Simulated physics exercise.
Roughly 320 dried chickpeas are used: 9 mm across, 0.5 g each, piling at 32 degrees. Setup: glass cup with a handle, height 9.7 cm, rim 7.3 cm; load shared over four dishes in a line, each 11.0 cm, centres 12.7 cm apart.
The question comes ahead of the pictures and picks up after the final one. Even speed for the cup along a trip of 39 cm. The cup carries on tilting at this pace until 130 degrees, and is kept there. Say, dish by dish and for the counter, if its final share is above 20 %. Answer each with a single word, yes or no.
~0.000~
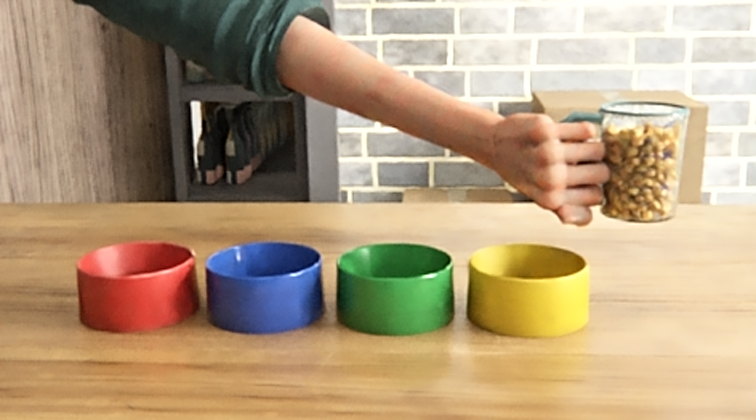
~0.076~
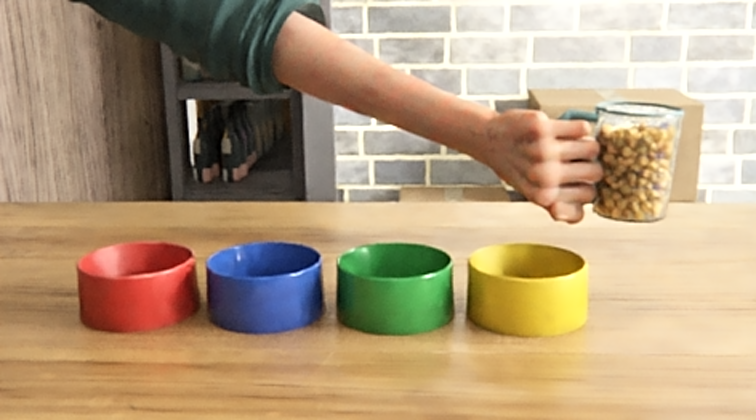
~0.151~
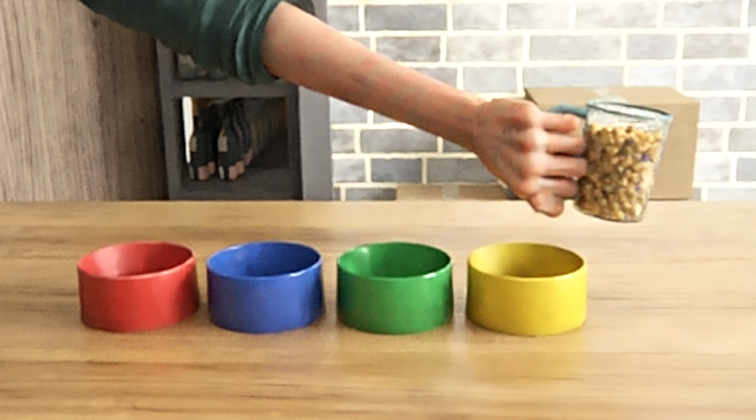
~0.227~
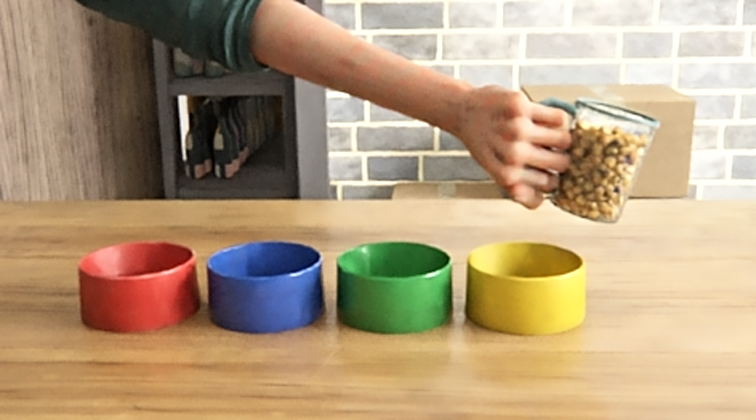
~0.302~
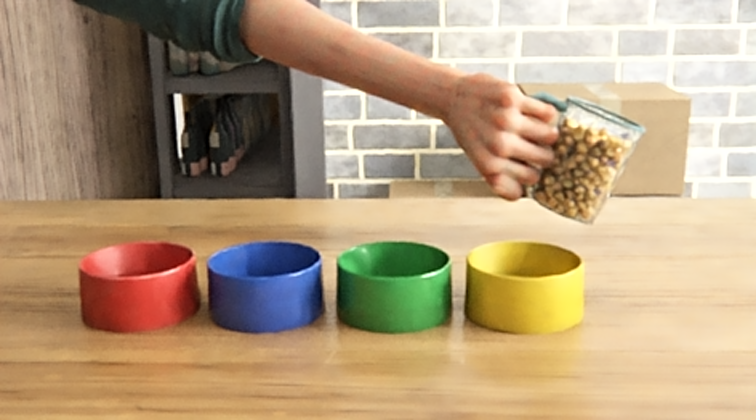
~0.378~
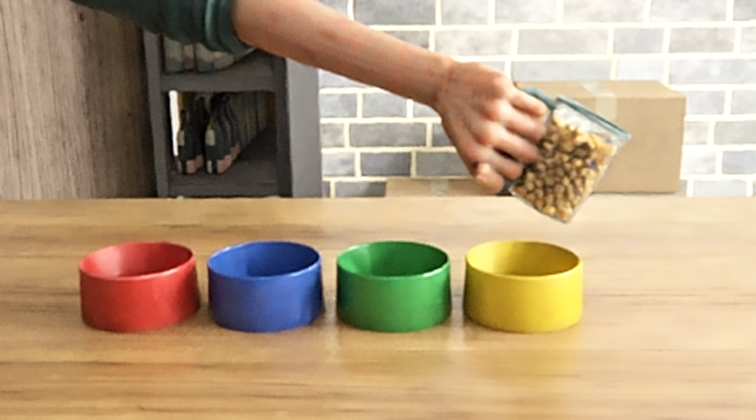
Red no, blue no, green yes, yellow no, counter no.
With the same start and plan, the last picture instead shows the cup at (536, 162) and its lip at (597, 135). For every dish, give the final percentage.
The red dish keeps 0, the blue one 80, the green one 10 and the yellow one 0.
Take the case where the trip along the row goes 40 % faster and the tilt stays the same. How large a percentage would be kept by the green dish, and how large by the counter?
The shares would then be green 20 and counter 10.
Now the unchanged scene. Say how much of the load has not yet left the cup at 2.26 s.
0 %.
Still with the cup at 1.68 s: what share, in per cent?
About 0 per cent.
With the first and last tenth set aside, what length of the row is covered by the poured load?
That stretch measures near 10 centimetres.
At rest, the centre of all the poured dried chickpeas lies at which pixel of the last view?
Roughly pixel (394, 292).
After 1.16 s, tilt 101 degrees; cup holds 95 %, yellow 5 %.
After 1.68 s, tilt 130 degrees; cup holds 0 %, green 85 %, yellow 5 %.
After 2.26 s, tilt 130 degrees; cup holds 0 %, green 85 %, yellow 5 %.
By 2.6 s all is still; red 0 %, blue 0 %, green 85 %, yellow 5 %, counter 10 %.
